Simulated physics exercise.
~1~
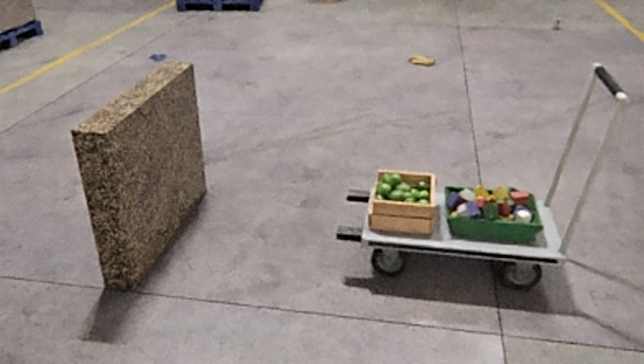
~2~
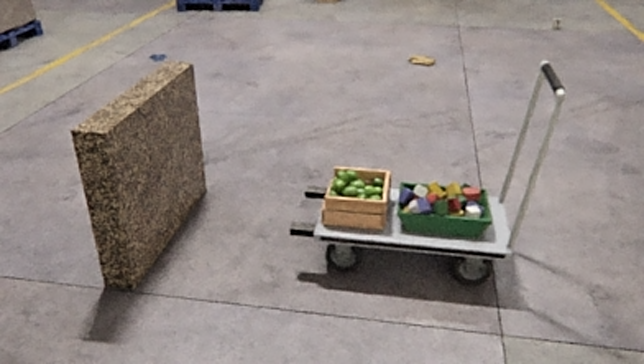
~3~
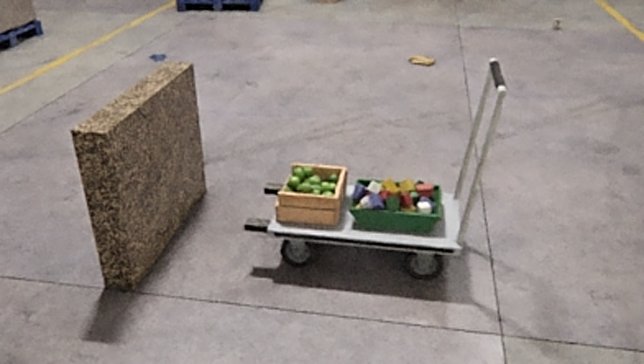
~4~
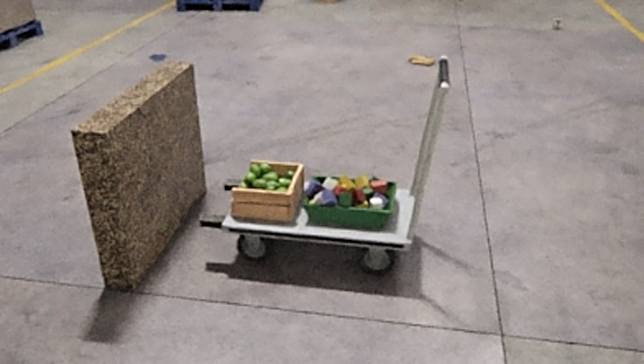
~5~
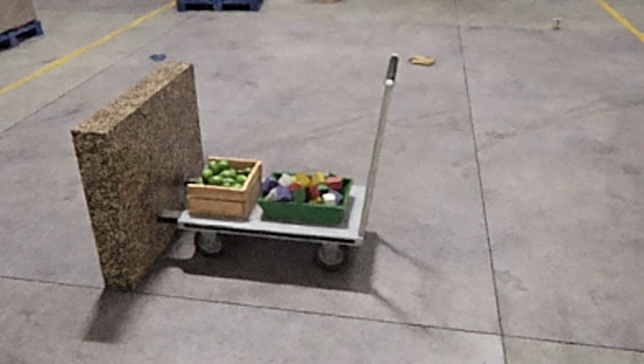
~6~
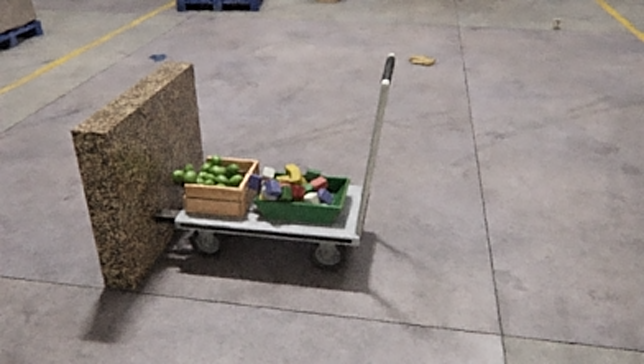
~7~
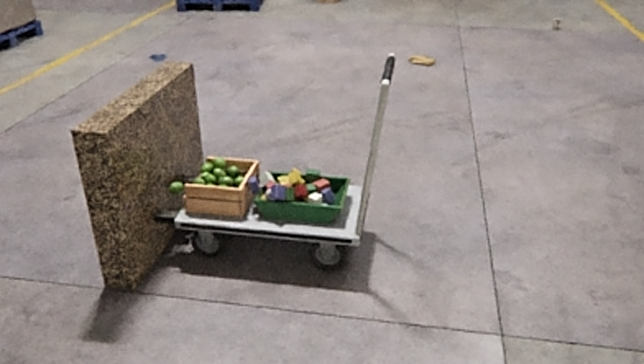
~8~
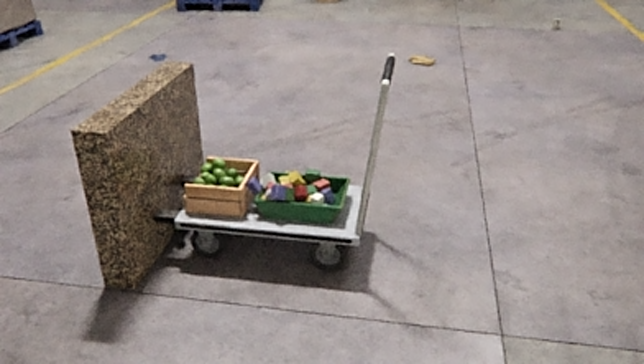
A grey platform trolley with a tall handle stands at the right on a concrete floor, seen from slightly above by a still camera. It carries a wooden crate of green limes in front and a green tub of colourful toy bricks behind, while a thick speckled slab stands upright at the left. The trolley rolls left, steadily closing the gap, until it stops against the slab. The limes and bricks lurch left, and some limes spill over the crate's low side. At the end the trolley rests level and still, both containers in place and still holding most of their loads.
